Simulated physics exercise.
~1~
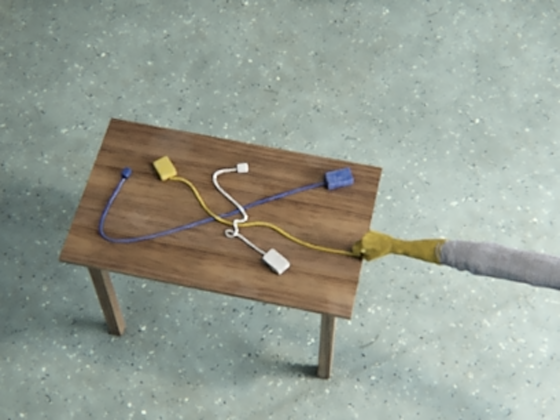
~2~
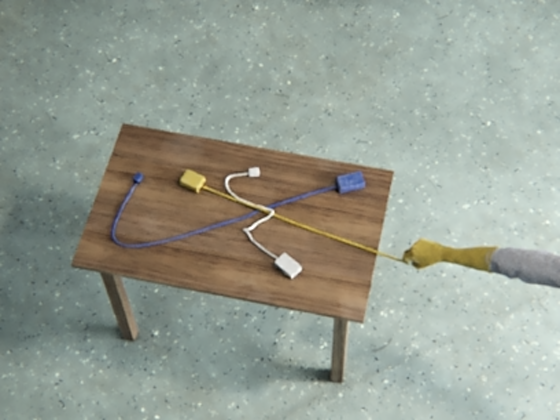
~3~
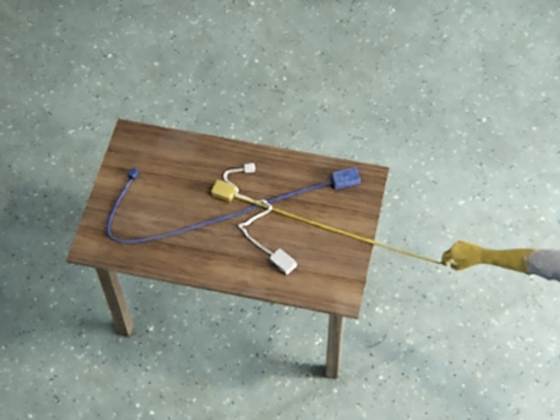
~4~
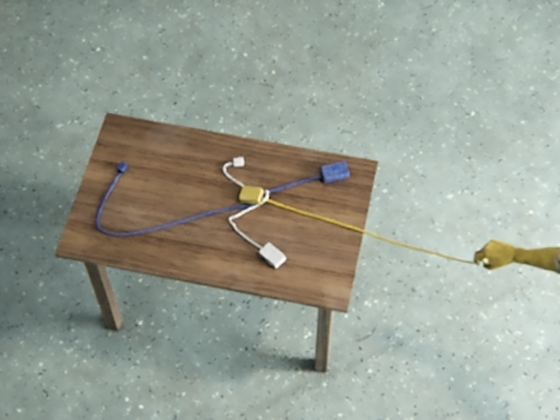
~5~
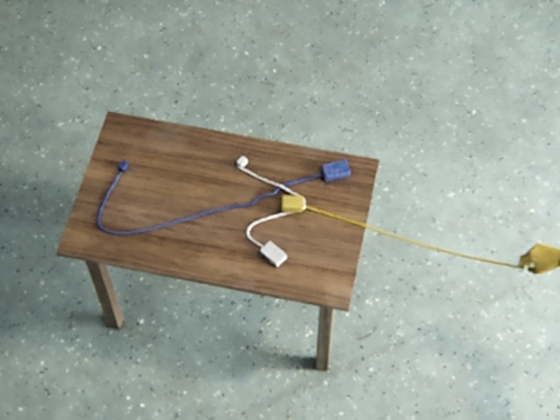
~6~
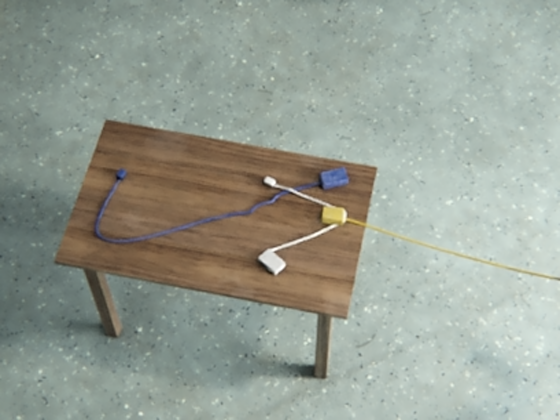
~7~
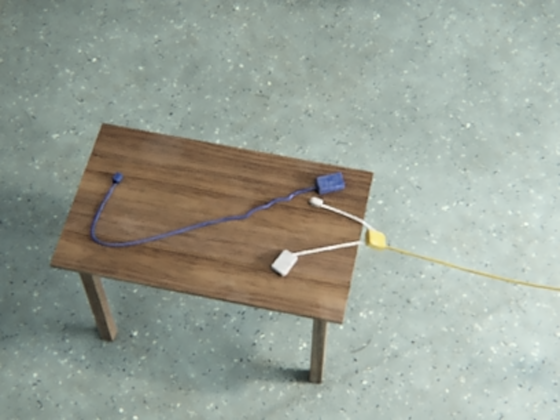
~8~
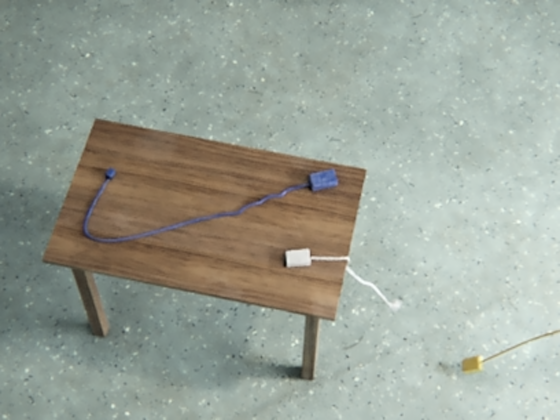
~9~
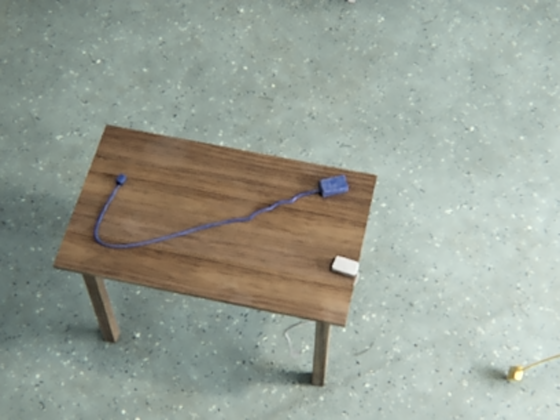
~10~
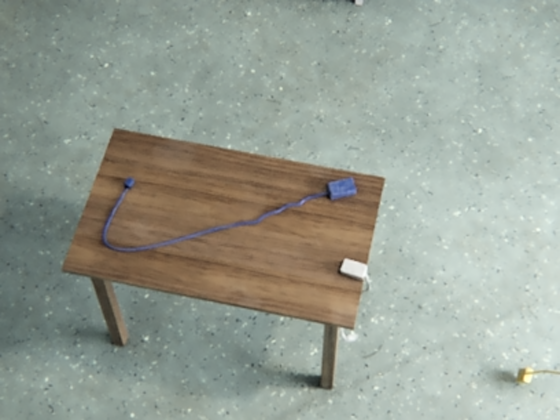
The yellow cord was pulled rightward off a wooden table by a gloved hand, dragging the tangled white cord until its plug dropped over the side, leaving the white charger at the right edge while the blue cord and charger stayed put.
